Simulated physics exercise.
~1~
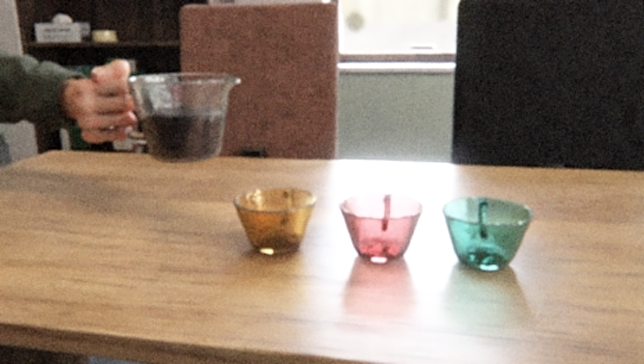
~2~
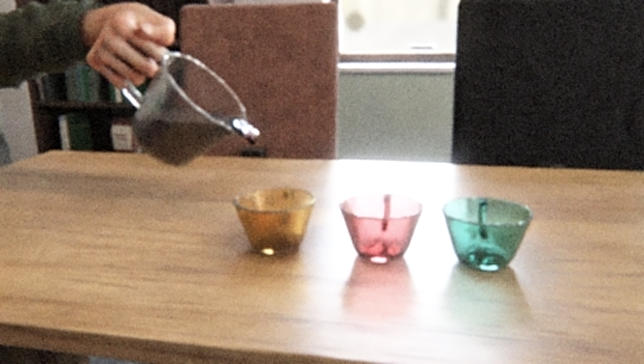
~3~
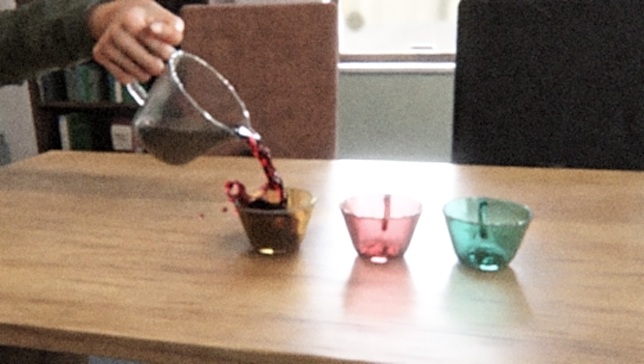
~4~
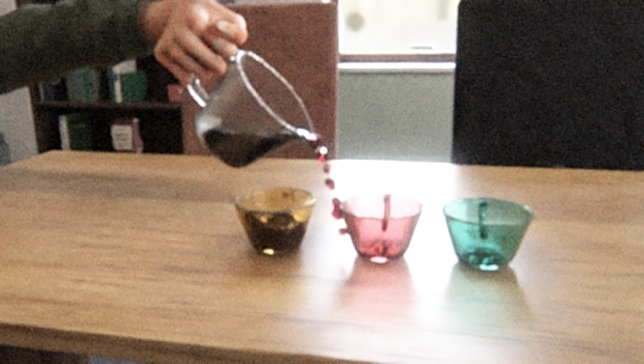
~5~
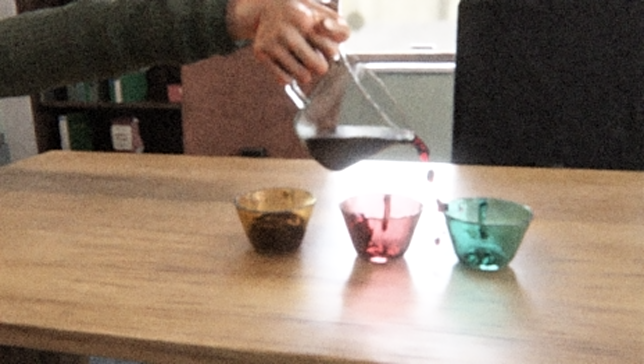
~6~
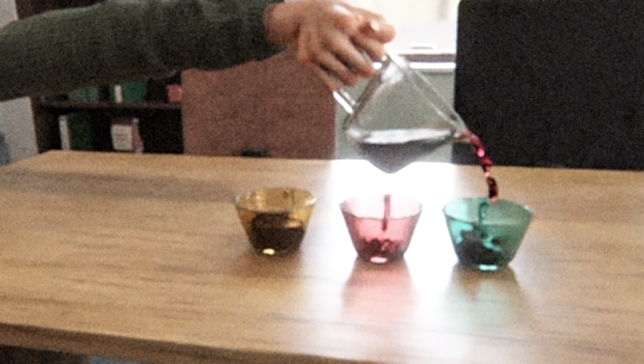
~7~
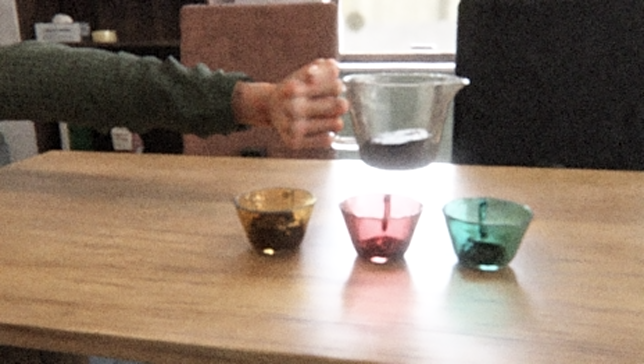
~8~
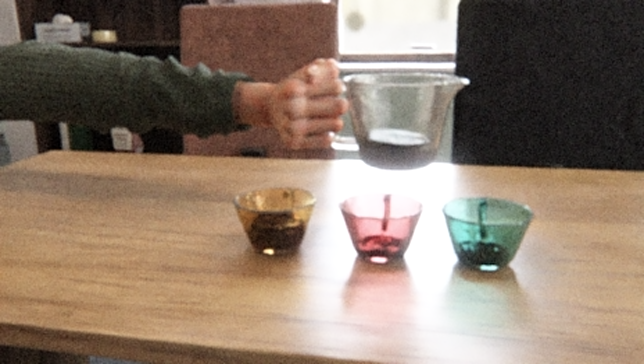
We see a hand tip a clear glass jug of dark red wine over an amber cup, then move right across a pink and a green cup, pouring and spilling a little, before levelling the jug, with some wine in each cup and some left inside it.
